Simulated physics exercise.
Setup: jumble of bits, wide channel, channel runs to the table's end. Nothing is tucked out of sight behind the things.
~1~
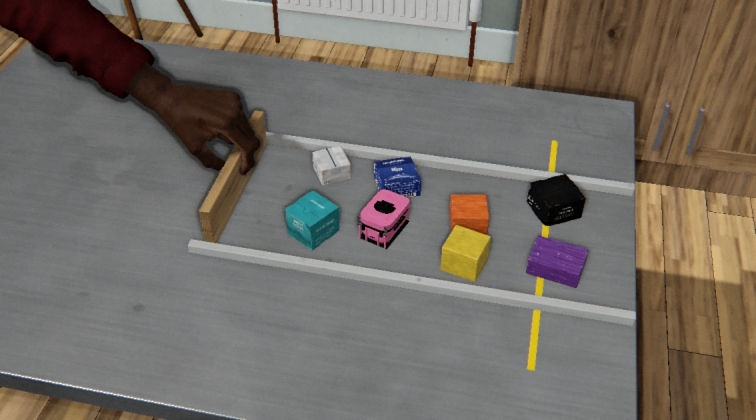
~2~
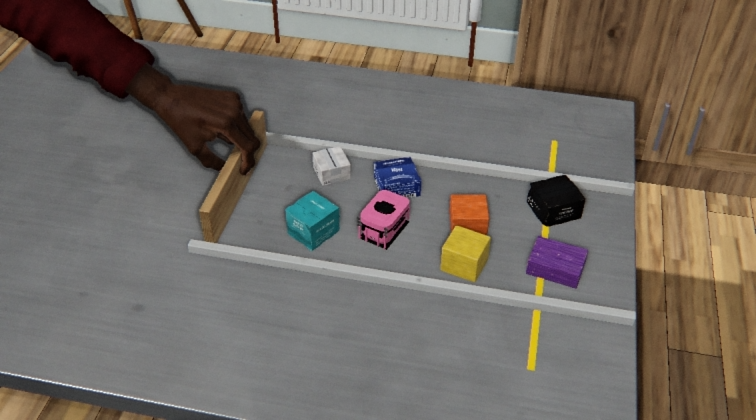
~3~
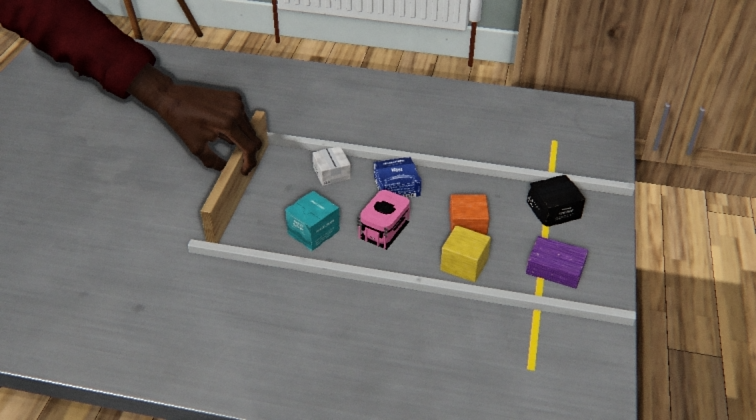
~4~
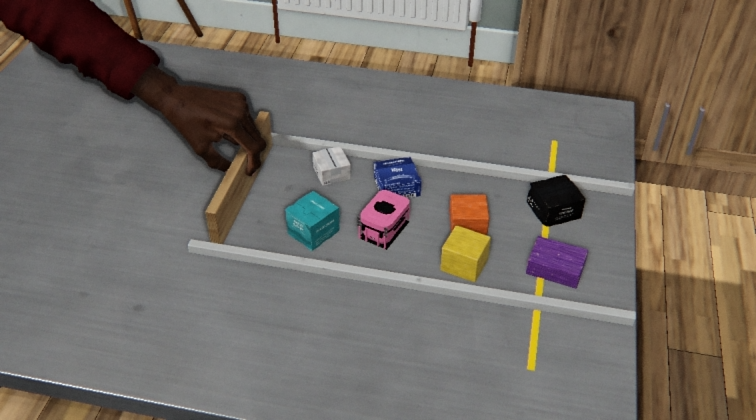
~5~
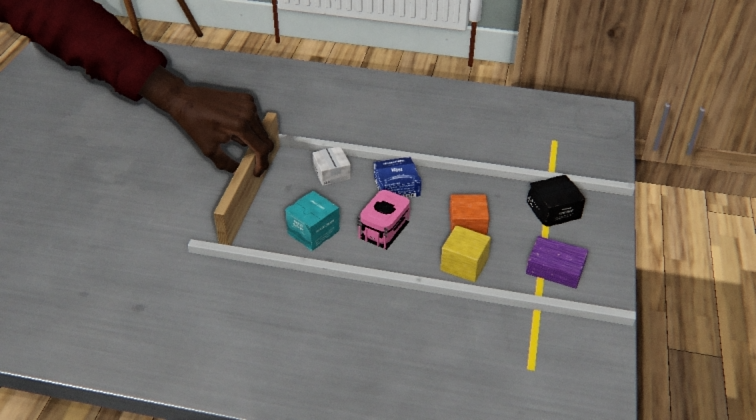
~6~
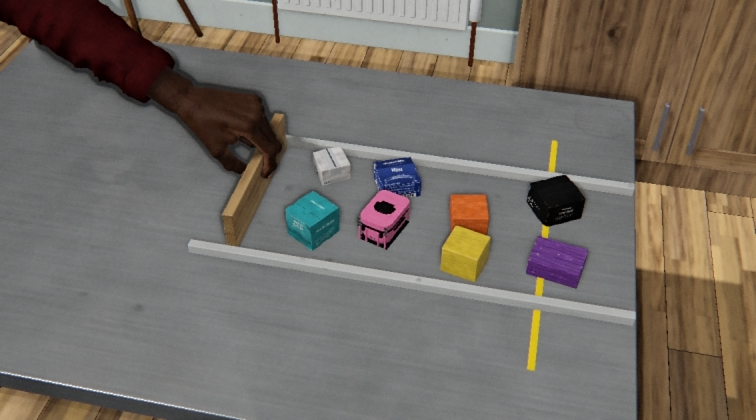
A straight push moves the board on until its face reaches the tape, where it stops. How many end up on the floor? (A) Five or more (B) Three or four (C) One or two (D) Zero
Answer: C.
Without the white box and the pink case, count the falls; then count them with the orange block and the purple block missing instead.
1 for the first case, 1 for the second.
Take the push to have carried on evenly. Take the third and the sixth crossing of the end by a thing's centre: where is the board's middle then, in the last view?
Roughly (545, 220) and then roughly (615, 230).
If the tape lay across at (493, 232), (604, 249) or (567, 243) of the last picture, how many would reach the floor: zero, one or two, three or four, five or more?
Results per position - not one / at least five / three to four.
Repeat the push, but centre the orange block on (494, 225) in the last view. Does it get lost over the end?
Well, this time it stays in place.
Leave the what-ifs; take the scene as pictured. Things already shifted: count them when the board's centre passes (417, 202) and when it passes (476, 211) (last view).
One spot: 6. Other spot: 8.
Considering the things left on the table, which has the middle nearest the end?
The foremost one is the orange block.
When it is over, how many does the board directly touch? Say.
The number is 3.
Soon after, none off yet; purple block at rest near (557, 262); black box at rest near (556, 200); yellow block at rest near (466, 254).
In the end, the number that fall off is one or two; gone, black box and purple block.
